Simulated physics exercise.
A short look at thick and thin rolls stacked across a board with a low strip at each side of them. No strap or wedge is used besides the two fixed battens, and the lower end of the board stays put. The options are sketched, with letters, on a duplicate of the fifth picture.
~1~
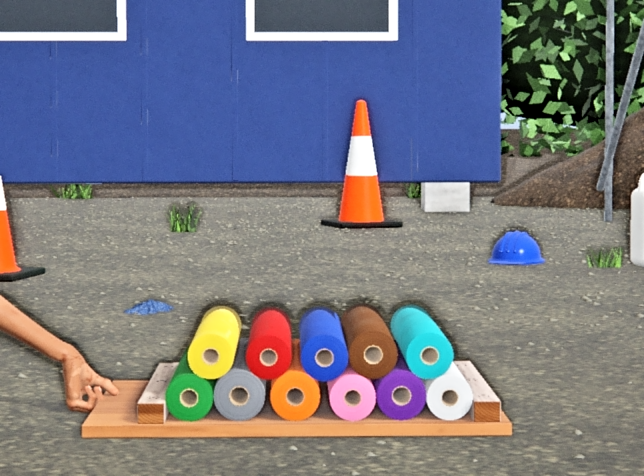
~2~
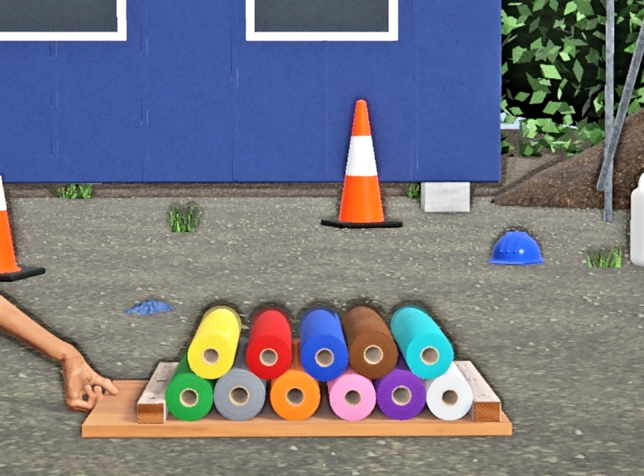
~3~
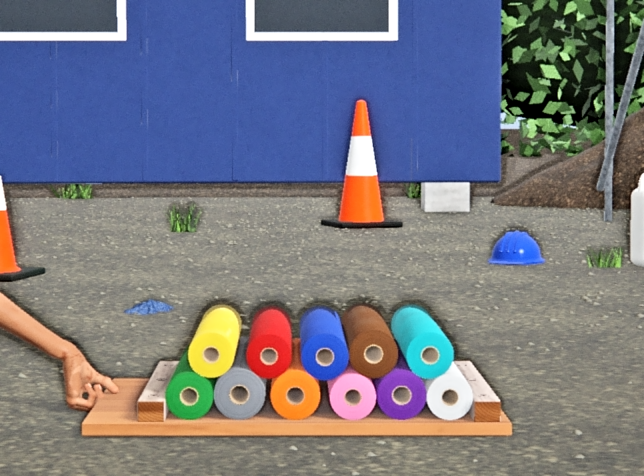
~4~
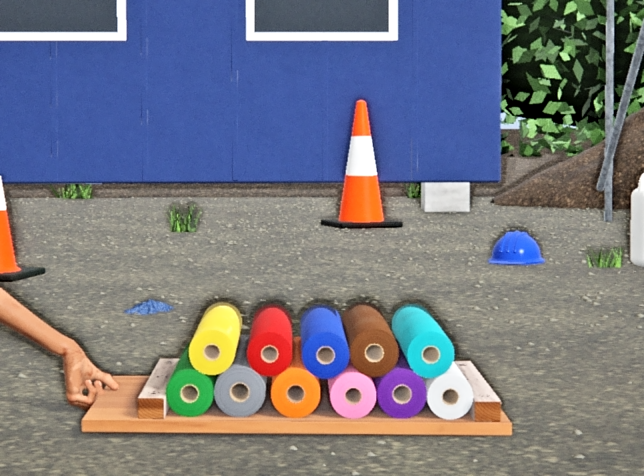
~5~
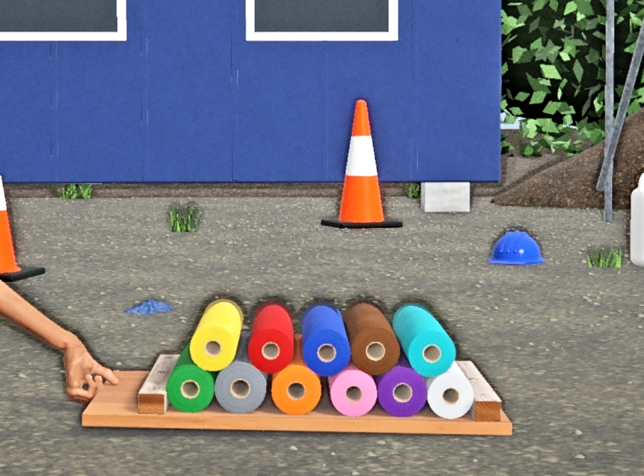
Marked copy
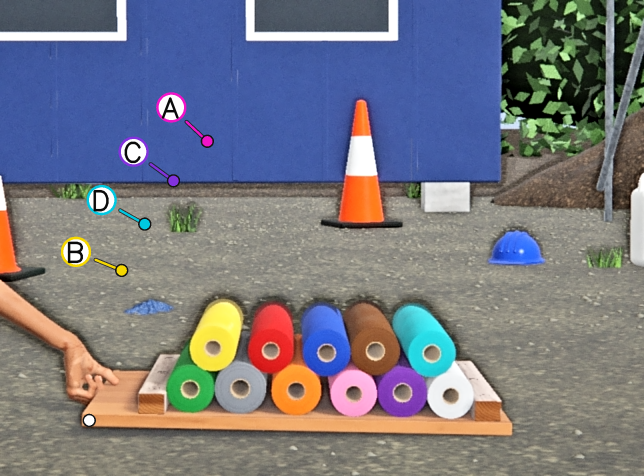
On gravelly ground by a blue building, a hand at left slightly lifting one end of a board stacked with colourful rolls.
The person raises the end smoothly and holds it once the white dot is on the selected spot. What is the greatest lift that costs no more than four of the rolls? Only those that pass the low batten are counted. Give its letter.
Lift it to D and no more.
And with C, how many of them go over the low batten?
With C, five.
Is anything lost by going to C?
Yes.
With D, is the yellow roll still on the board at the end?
Yes.
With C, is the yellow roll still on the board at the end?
The yellow roll: No.
On the copy, A at (207, 141); B at (122, 270); C at (173, 181); D at (145, 224); the white dot at (90, 420).
On D. First, board at 18°.
Then, board at 30°.
Finally, board at 30°, four over the low batten (turquoise, brown, blue, red).
By contrast, A five over the low batten; B none over the low batten; C five over the low batten.
